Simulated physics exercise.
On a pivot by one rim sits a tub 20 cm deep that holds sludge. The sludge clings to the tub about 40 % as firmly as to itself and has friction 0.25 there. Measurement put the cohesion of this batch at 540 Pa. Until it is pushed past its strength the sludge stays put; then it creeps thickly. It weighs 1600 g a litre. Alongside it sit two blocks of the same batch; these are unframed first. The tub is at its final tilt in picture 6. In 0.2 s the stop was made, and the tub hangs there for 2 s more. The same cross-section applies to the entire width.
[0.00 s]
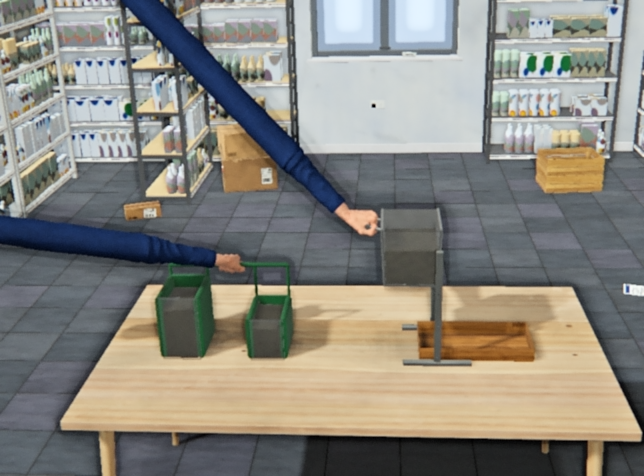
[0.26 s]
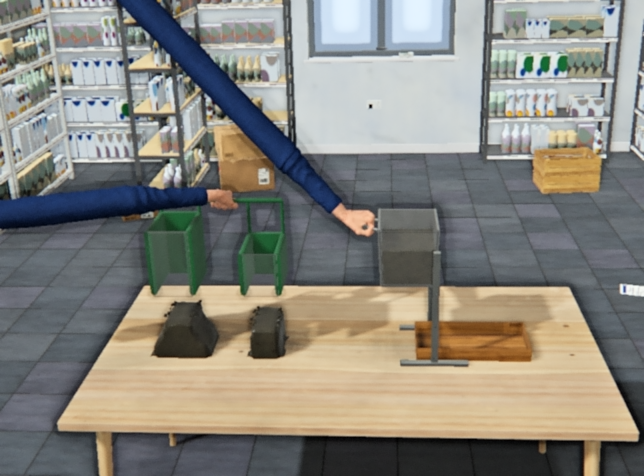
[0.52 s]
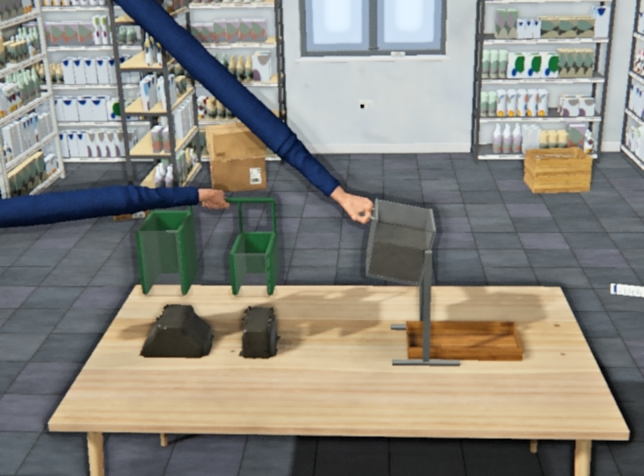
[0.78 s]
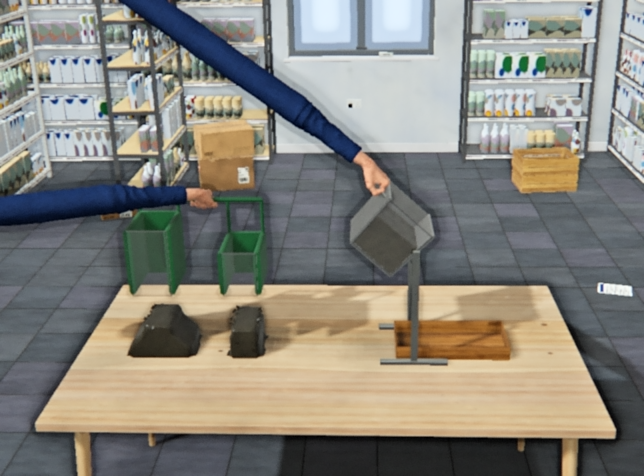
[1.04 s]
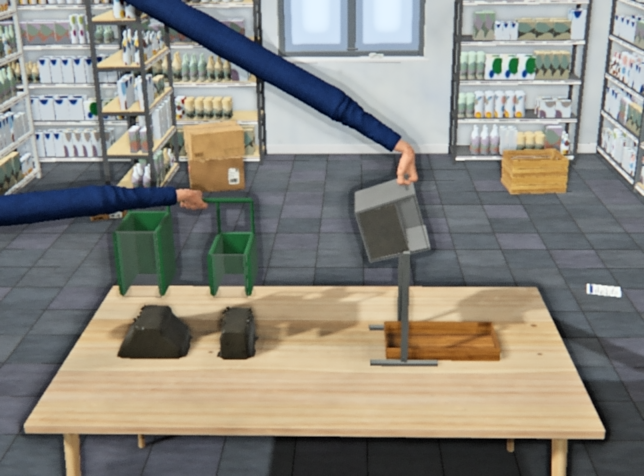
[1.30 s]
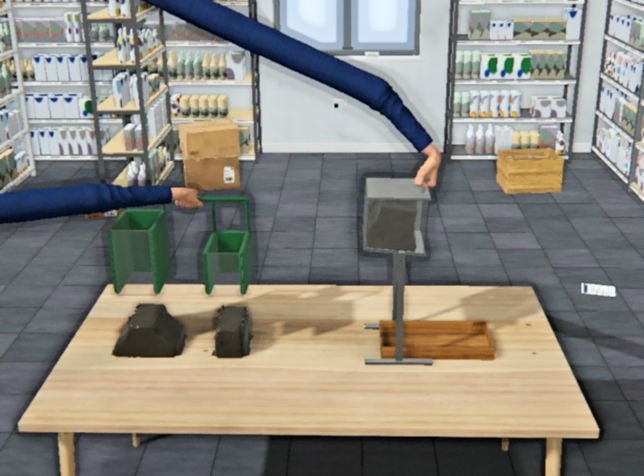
A hand lifts two green moulds off dark blocks, then another hand tilts a grey tub.
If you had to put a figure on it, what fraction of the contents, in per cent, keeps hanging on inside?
The fraction that keeps hanging on inside is around 66 per cent.
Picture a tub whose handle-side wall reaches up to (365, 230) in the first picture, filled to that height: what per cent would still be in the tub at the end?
Around 40 percent would still be in the tub at the end.
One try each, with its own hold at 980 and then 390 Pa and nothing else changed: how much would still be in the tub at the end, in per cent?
Try one gives 100 per cent, try two gives 50 per cent.
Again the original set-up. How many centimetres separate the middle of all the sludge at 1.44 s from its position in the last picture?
The distance comes to some 4 cm.
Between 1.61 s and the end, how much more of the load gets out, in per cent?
About 10 per cent.
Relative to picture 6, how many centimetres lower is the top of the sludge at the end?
8 cm or so.
By 1.44 s, the tub is at 93 degrees and holds 97 %.
By 1.61 s, the tub is at 93 degrees and holds 77 %.
By 1.78 s, the tub is at 93 degrees and holds 66 %.
By 1.95 s, the tub is at 93 degrees and holds 66 %.
By 3.30 s, at the end, the tub is at 93 degrees and holds 66 %.
